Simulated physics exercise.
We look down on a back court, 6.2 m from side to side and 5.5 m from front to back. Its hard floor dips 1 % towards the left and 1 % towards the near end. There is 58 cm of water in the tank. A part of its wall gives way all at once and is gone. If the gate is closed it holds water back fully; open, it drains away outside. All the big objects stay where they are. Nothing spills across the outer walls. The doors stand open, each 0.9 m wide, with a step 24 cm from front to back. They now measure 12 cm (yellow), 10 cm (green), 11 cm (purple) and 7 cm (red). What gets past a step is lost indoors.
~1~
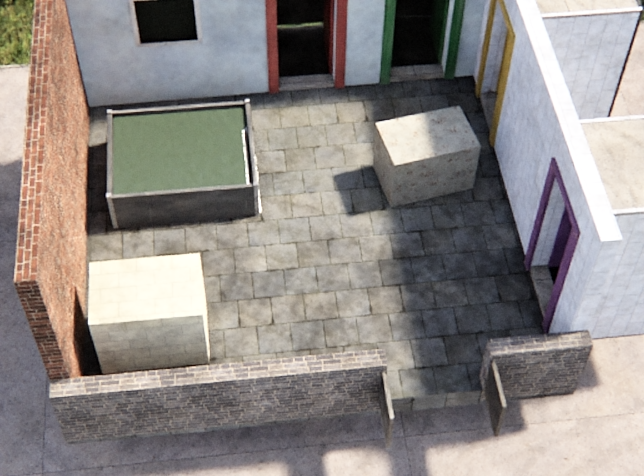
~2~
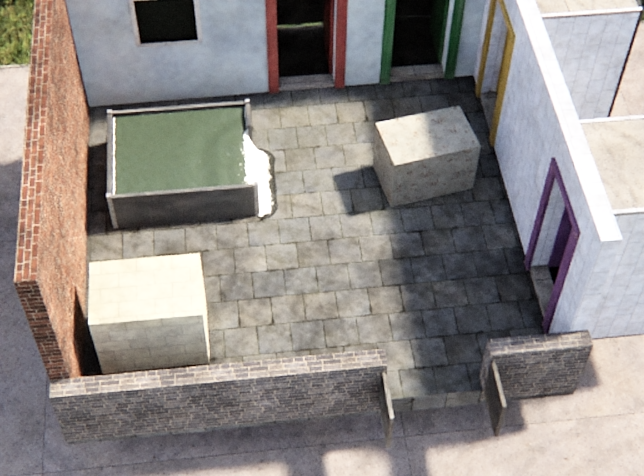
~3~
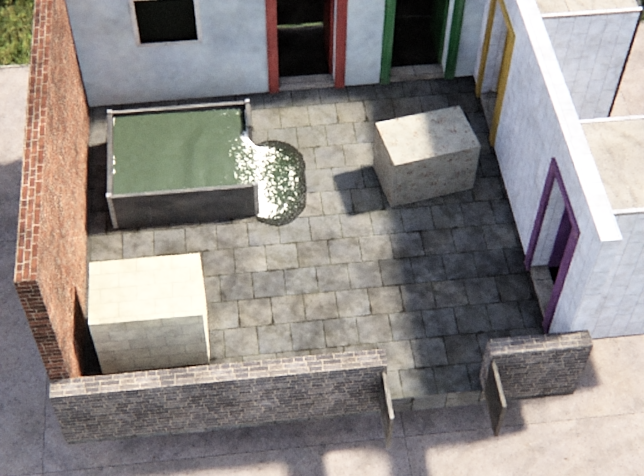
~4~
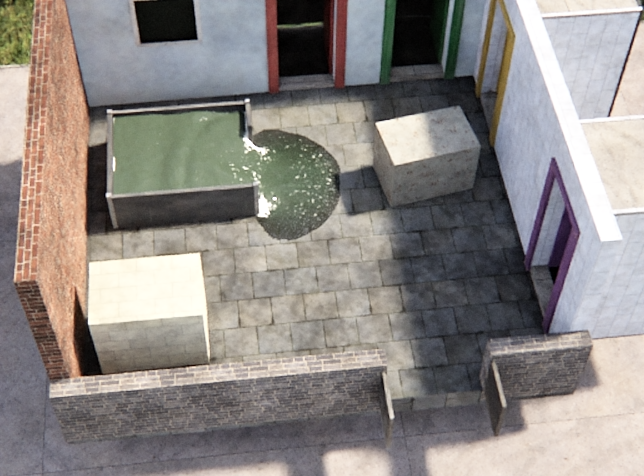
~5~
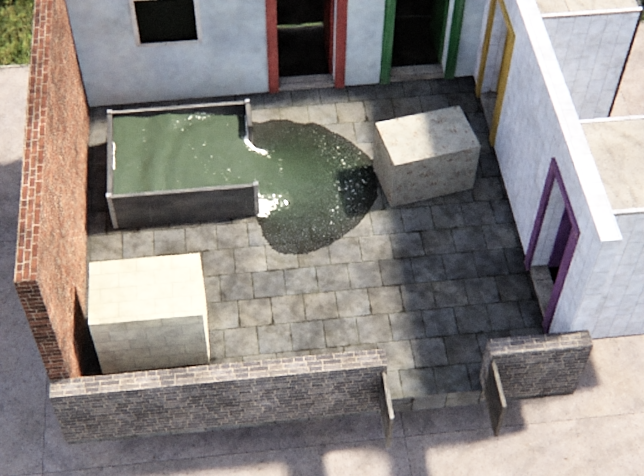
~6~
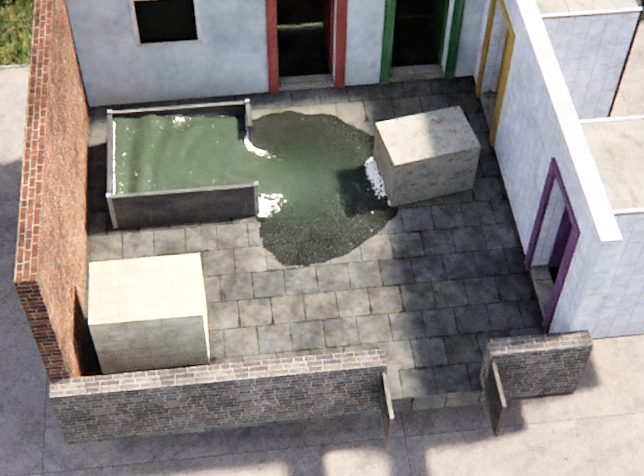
A walled back court paved in grey stone is seen from high above, with a tank of green water at the upper left, two pale blocks, and red, green, yellow and purple doorways. The tank's right side gives way and water pours out in a white, foaming rush. It spreads rightward and nearer across the paving in a dark, rounded pool, foaming against the right-hand block, while the camera stays still.
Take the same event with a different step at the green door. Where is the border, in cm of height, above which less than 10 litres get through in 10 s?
At least 14 cm or so.
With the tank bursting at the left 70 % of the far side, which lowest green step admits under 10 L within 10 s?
About 7.0 cm.
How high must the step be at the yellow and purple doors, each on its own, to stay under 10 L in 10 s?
Roughly 13.5 cm at yellow and 10.5 cm at purple.
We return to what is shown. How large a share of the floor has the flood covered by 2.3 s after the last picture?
Some 55 per cent of it.
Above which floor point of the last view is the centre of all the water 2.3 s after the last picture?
Around (317, 196).
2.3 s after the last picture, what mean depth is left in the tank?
Roughly 23 cm on average.
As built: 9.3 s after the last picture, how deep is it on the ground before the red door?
Some 4.0 cm.
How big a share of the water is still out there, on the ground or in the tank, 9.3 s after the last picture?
About 74 per cent.
Then, 0.7 s after the last picture water covers 30 % of the floor, deepest (32 cm) near (259, 192); it has not reached the green door.
Then, 2.3 s after the last picture water covers 55 % of the floor, deepest (25 cm) near (539, 367); 18 cm at the green door, 11 litres in over its 10 cm step.
Then, 9.3 s after the last picture water covers 90 % of the floor, deepest (14 cm) near (84, 414); 3 cm at the green door, 37 litres in over its 10 cm step.
At the green door as built, the water peaked near 18 cm, 2.3 s after the last picture.
Run again over the same 10 s with other heights there, 15 litres in over 13 cm, 1 litre over 18 cm. The limit of 10 litres is kept from about 14 cm up.
